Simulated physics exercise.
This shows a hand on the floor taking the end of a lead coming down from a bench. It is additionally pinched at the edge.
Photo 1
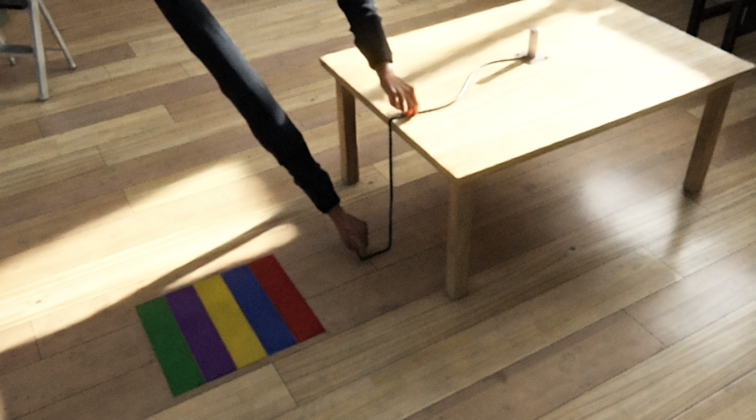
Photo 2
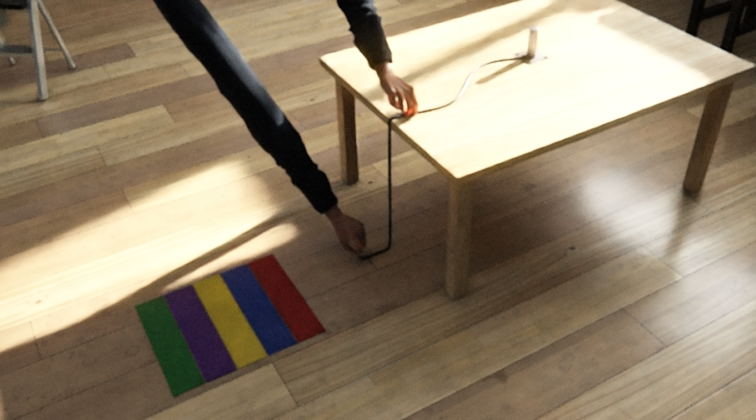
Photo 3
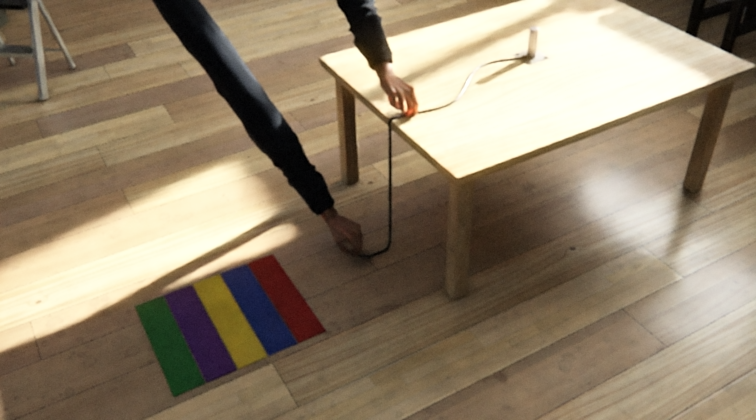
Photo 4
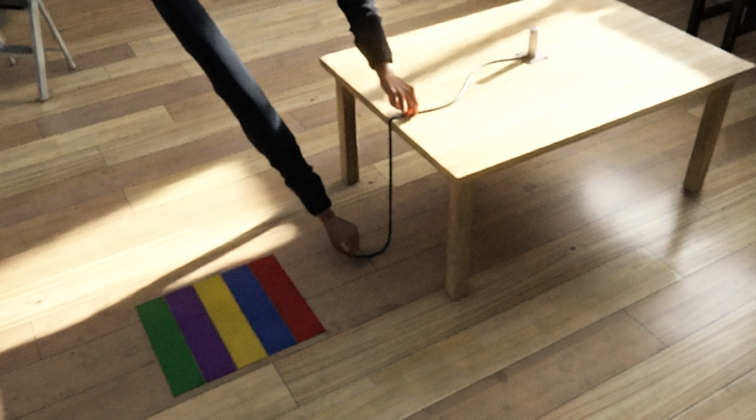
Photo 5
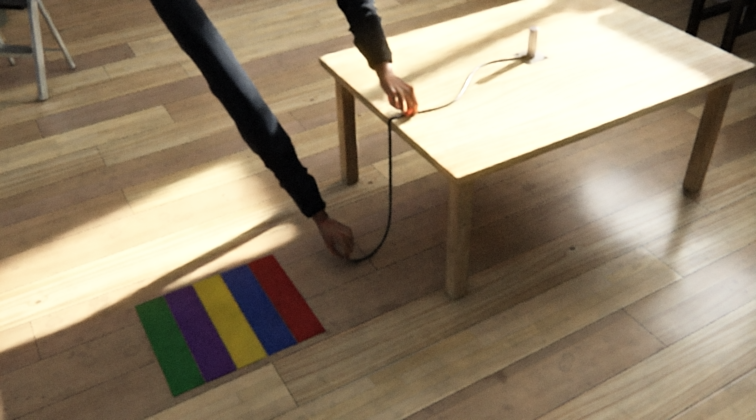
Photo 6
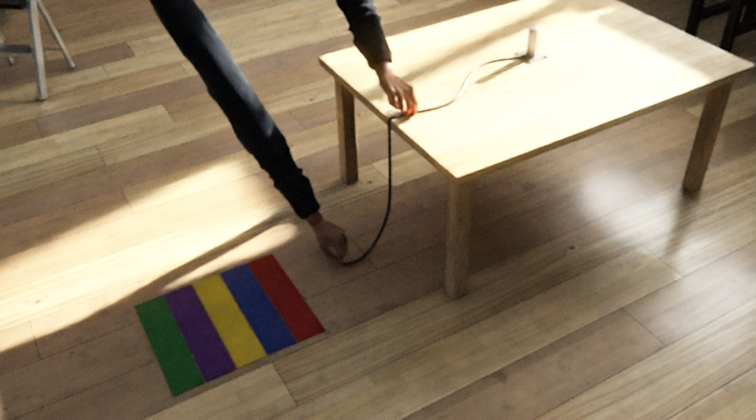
Hand near the floor drawing the end of a dark cord slightly left, while another hand pinches it at the table edge.
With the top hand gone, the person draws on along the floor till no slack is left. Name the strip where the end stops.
Blue.
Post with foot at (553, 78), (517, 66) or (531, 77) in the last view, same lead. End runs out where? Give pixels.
It works out at around (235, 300), (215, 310) and (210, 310) for the three tries.
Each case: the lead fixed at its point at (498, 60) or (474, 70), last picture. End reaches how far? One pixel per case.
Per try (px, approx.): (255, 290), (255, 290).
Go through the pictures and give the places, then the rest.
In the first frame, end (359, 252); red (302, 321); blue (274, 334); yellow (244, 346); purple (213, 359); green (182, 372).
In the second frame, end (356, 253); lead through (498, 61) (467, 82) (435, 109) (390, 137) (390, 188) (390, 237).
In the third frame, end (352, 255).
In the fourth frame, end (349, 256); lead through (498, 61) (468, 82) (436, 109) (390, 137) (390, 188) (389, 237).
In the fifth frame, end (343, 258).
In the sixth frame, end (337, 260); lead through (497, 61) (467, 82) (435, 108) (389, 137) (390, 187) (377, 239).
Soon after, end near (307, 272); short of the strips.
Then, end near (271, 286); over red.
At full stretch, end near (251, 294); over blue. Over blue.
